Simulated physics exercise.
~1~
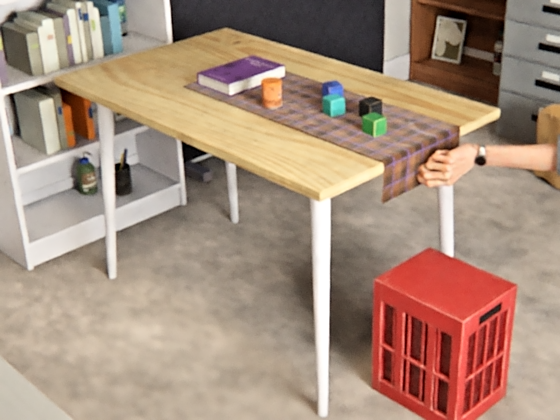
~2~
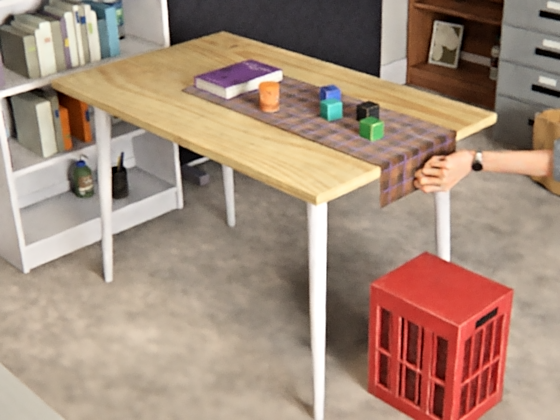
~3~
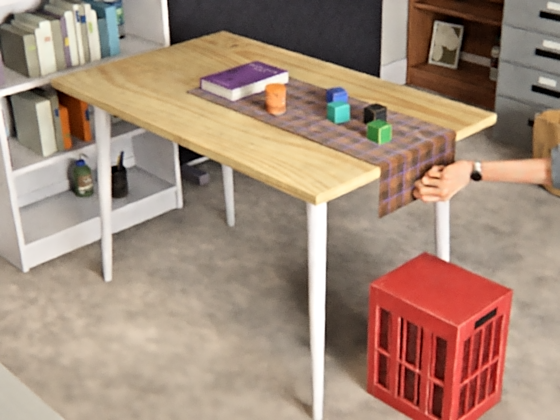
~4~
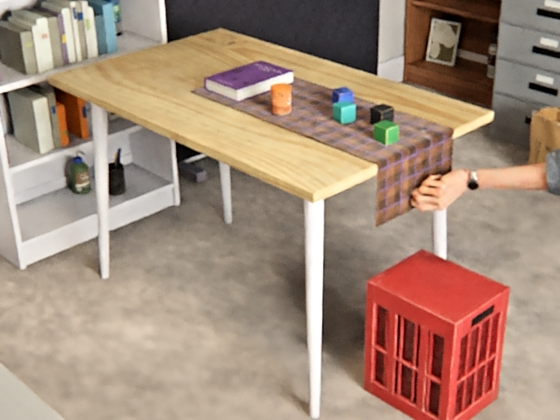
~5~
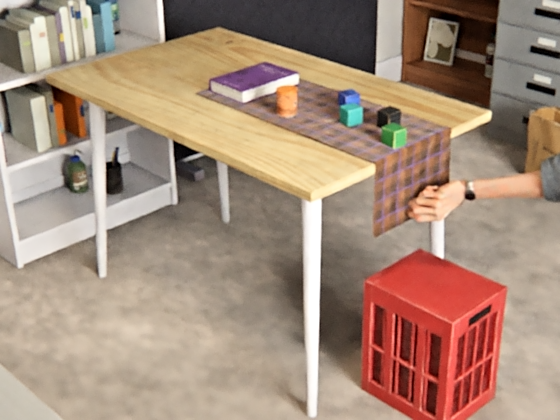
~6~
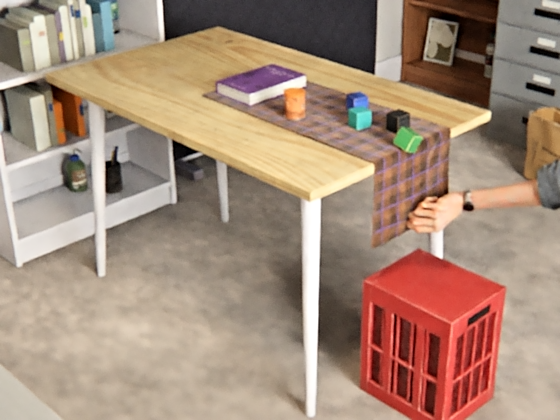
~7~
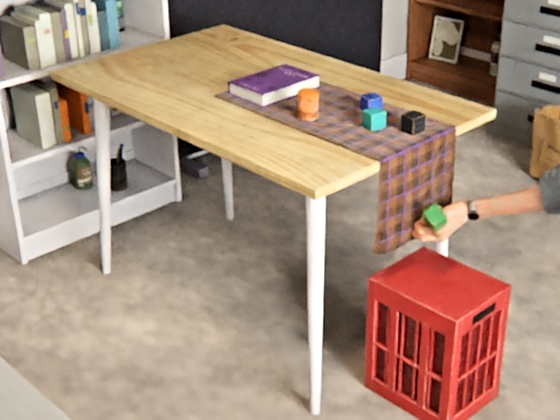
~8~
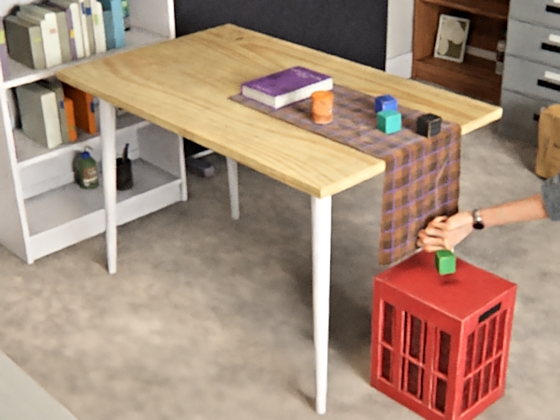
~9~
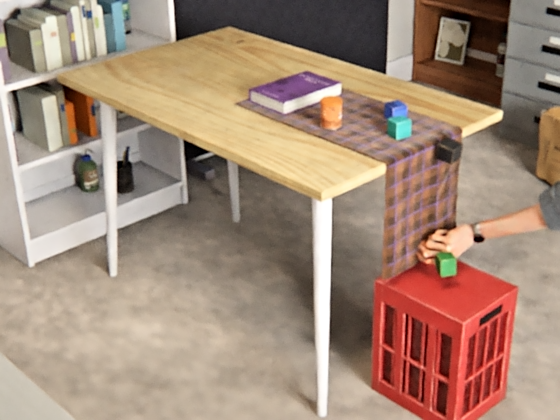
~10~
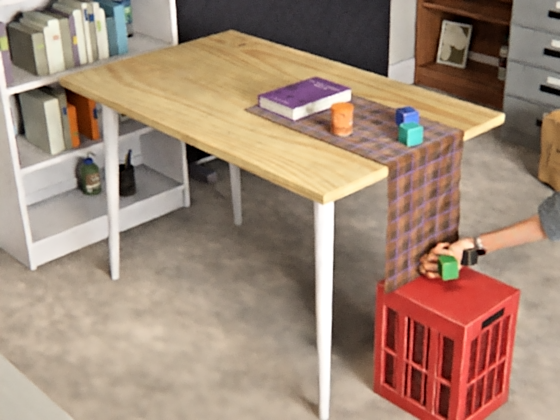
At the start, a brown checked cloth lies across a wooden desk with a purple book, an orange cup-like object and blue, turquoise, black and green cubes on it, while a hand holds its hanging end above a red crate. The hand slowly draws the cloth downward, and everything on it slides right toward the edge. The green cube tips over the edge first, tumbles down past the hand and lands on the crate. The black cube then tilts over the edge and drops too. By the end, the cloth's hem reaches the crate, with both fallen cubes beside the hand and the book, orange object, blue cube and turquoise cube still on the desk.
